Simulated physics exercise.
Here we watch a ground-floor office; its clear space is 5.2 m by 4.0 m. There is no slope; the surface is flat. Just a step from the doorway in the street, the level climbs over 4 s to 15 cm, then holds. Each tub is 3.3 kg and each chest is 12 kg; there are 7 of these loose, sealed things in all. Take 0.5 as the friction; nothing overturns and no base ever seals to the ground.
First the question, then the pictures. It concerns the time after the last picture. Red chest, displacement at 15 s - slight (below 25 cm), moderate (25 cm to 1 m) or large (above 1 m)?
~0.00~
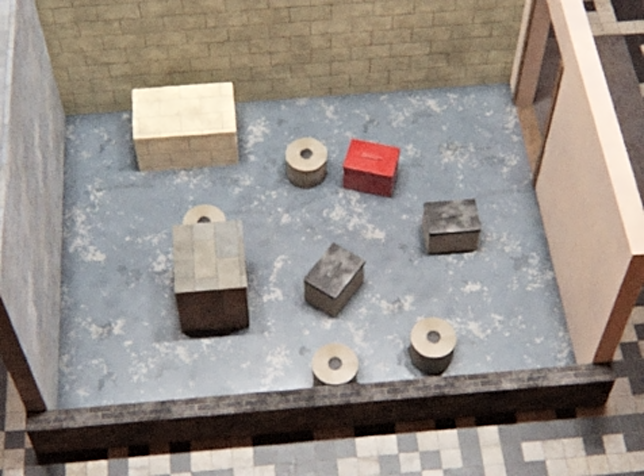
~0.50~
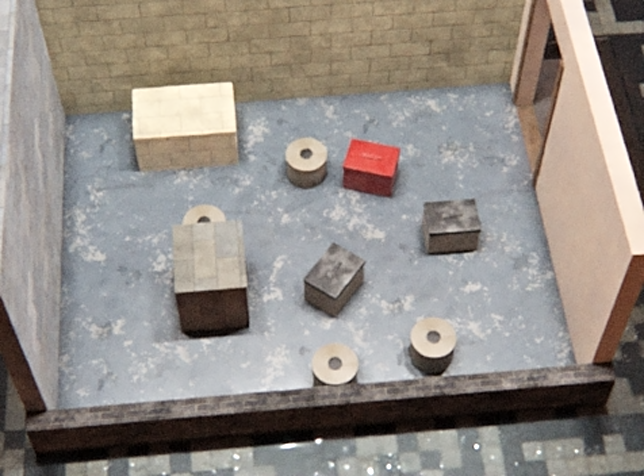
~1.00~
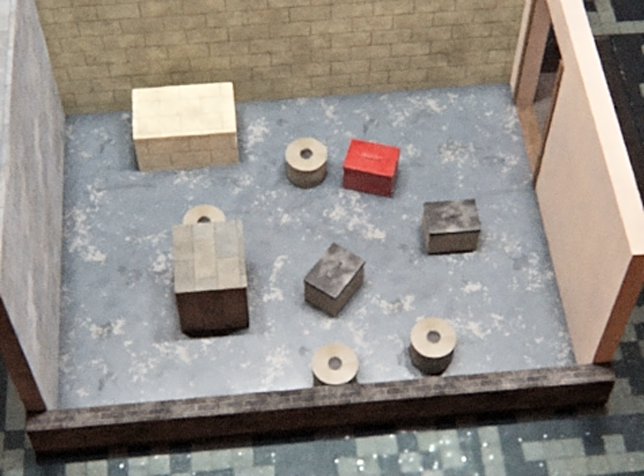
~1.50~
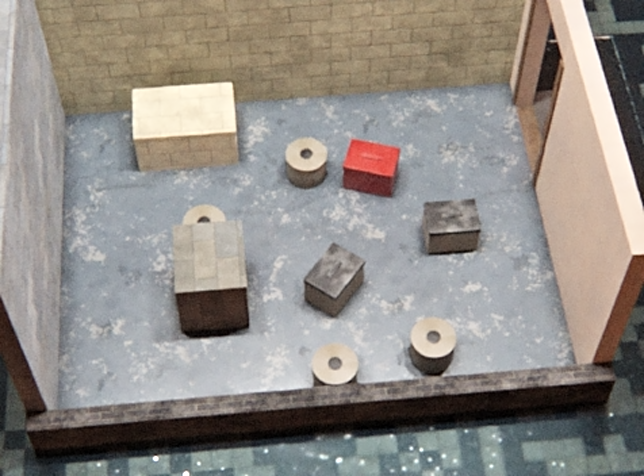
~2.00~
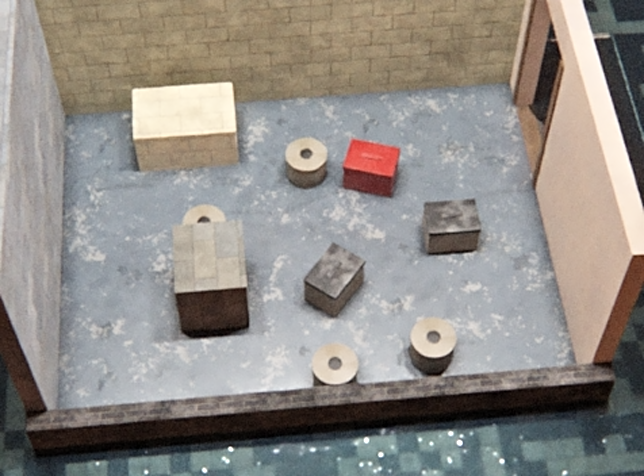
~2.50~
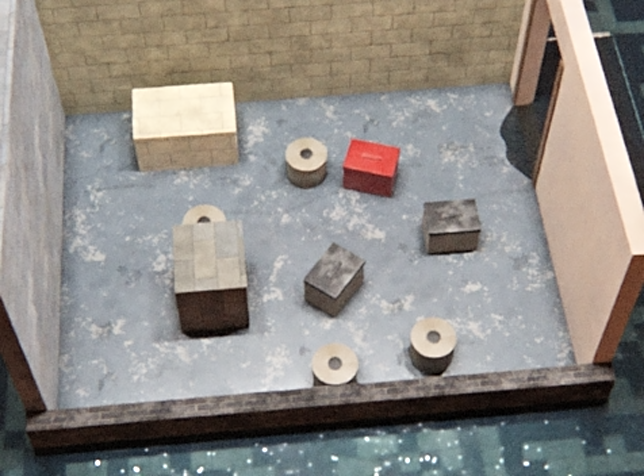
Large.
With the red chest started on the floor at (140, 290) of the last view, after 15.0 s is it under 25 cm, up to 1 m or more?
It hardly budges.
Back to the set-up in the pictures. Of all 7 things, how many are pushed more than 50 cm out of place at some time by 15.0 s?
Counting them up, I find 4.
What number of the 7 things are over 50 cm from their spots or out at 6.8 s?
Answer: 0.
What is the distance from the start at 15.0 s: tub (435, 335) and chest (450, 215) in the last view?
First 40 cm, then 0 cm.
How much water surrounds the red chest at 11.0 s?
About 6 cm.
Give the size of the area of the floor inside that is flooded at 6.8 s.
Somewhere about 9.5 m2, give or take.
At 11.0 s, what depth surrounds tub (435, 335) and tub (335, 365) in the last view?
2 and 3 cm.
After 3.5 s the red chest is near (372, 157), 0.0 m from its start, aground; 0 afloat.
After 6.8 s the red chest is near (347, 168), 0.3 m from its start, aground; 0 afloat.
After 11.0 s the red chest is near (278, 206), 1.2 m from its start, afloat; 4 afloat.
After 15.0 s the red chest is near (91, 223), 3.1 m from its start, afloat; 5 afloat.
